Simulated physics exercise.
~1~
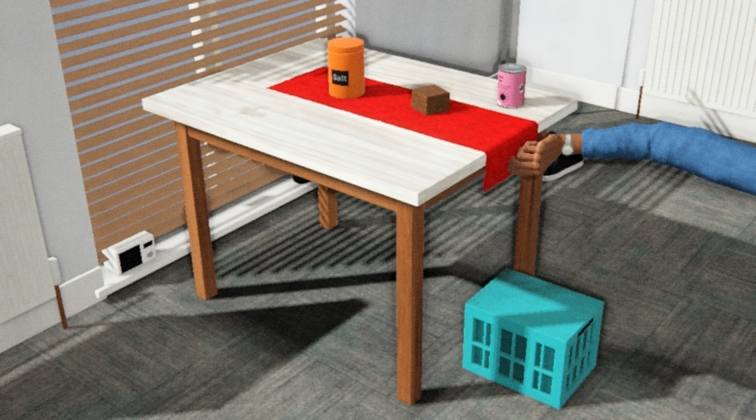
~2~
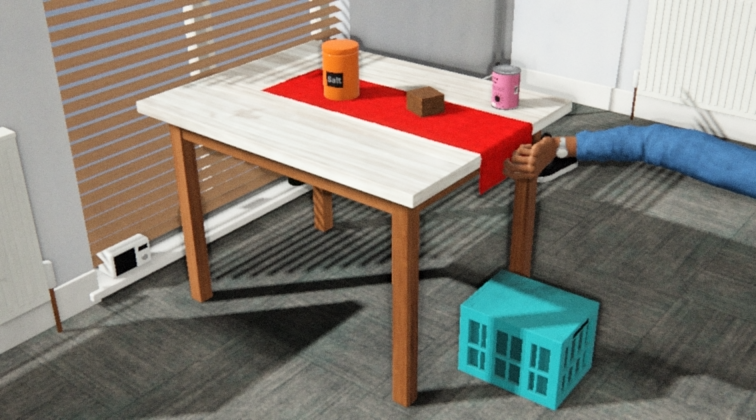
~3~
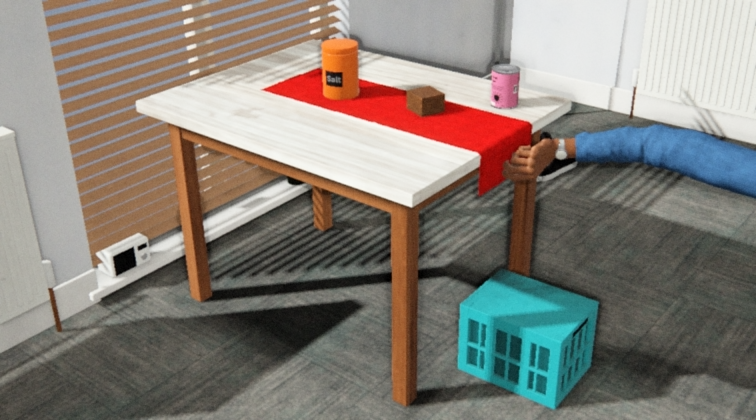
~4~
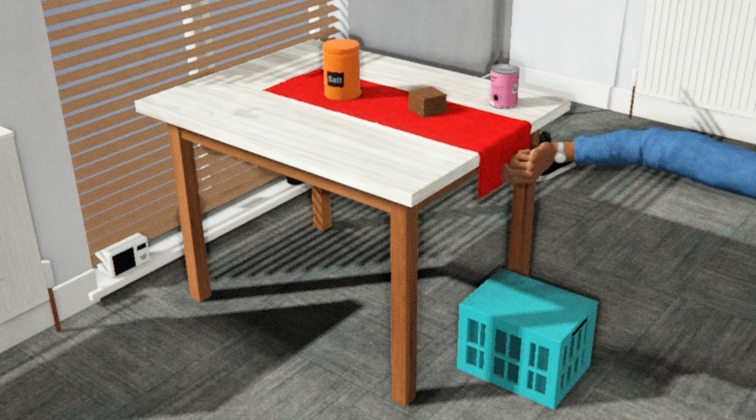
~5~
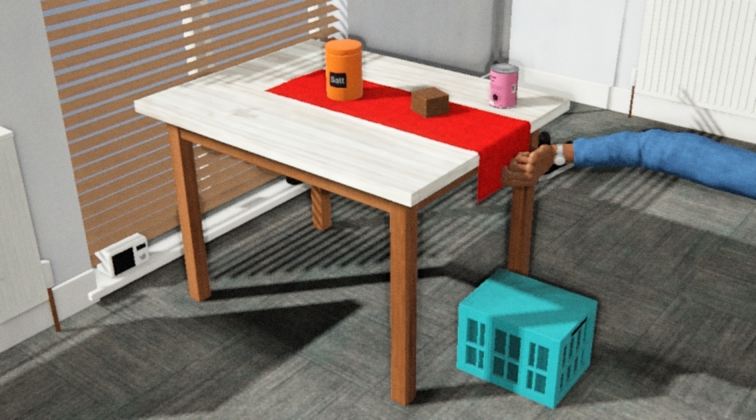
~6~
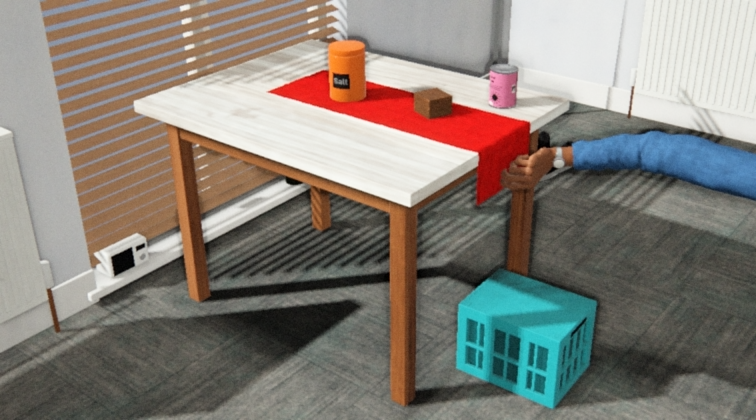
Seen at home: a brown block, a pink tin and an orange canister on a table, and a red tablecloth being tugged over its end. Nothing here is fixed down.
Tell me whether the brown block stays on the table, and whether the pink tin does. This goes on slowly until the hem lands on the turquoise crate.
The brown block falls off. The pink tin stays on.
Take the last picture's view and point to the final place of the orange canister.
About (442, 95).
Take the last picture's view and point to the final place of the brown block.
Around (544, 270).
Then, 0.44 s past the final frame, hem going down; block carried along near (459, 110); tin still.
Then, 1.16 s past the final frame, hem going down; block carried along near (504, 122); tin still.
Then, 1.88 s past the final frame, hem on the crate; block down below near (544, 270); tin still.
When it is over, hem on the crate; block down below near (544, 270); tin still. The brown block falls off and the pink tin remains up there.
